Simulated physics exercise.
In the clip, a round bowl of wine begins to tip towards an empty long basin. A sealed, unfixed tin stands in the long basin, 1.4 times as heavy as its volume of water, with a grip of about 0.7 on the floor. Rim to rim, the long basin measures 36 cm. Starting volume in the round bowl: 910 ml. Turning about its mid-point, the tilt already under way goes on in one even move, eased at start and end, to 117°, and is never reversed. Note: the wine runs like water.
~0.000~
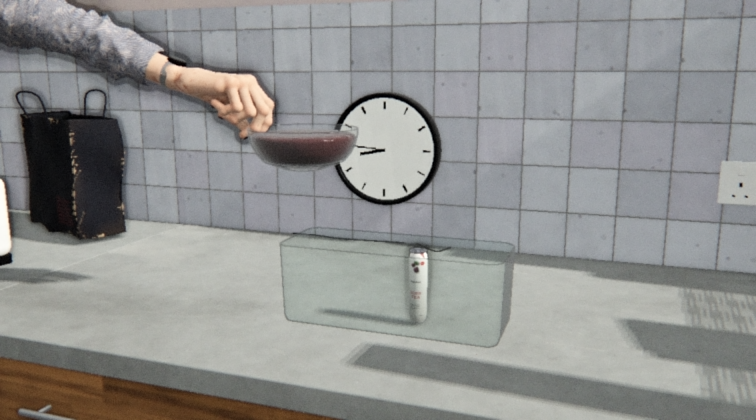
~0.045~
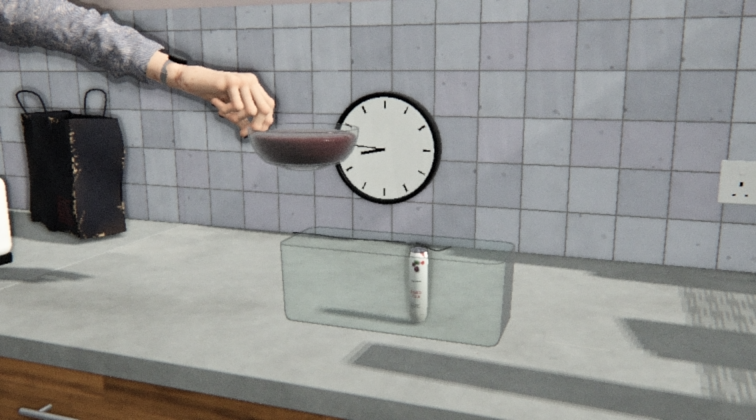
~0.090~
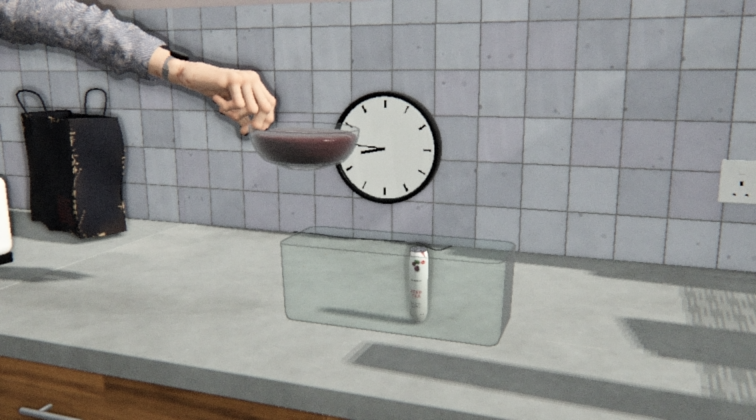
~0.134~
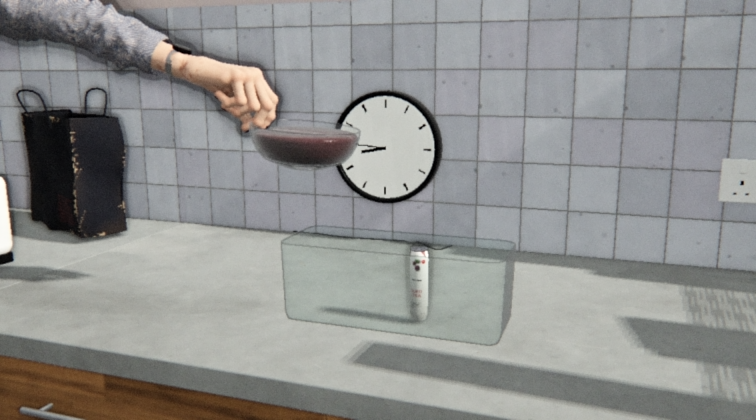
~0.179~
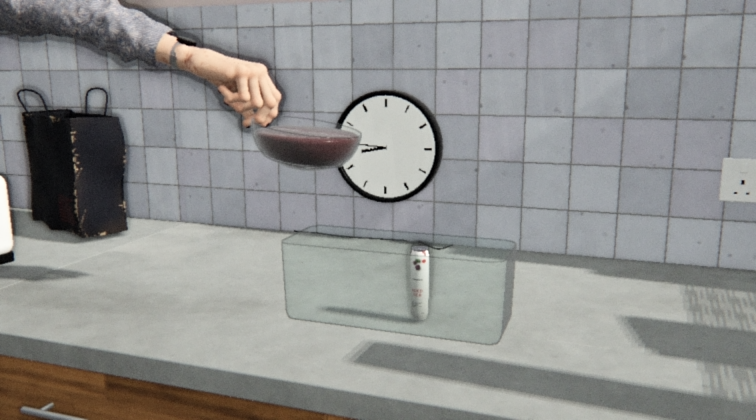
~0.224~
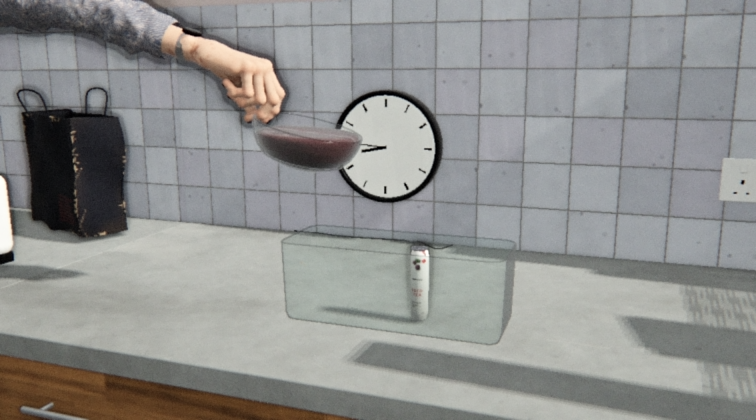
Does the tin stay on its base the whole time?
Yes: It does not overbalance.
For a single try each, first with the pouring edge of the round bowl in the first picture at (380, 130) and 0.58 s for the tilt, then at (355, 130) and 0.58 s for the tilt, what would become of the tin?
First it tips over; then it tips over.
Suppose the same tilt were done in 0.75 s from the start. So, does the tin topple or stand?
The tin would overturn.
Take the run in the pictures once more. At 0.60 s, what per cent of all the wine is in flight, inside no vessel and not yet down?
Close to 48 per cent, I'd say.
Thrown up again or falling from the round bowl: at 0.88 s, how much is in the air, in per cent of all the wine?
Near 2 percent.
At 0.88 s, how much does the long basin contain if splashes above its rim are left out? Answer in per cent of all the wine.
It works out near 90 per cent.
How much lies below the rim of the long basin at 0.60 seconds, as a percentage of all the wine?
Near 32 in a hundred.
After 0.60 s the tilt is 78° and 18 per cent is still to pour; the tin stands where it began.
After 0.88 s the tilt is 114° and 0 per cent is still to pour; the tin stands where it began.
After 1.17 s the tilt is 117° and 0 per cent is still to pour; the tin stands where it began.
After 1.49 s the tilt is 117° and 0 per cent is still to pour; the tin stands where it began.
In the end the tin stands where it began.
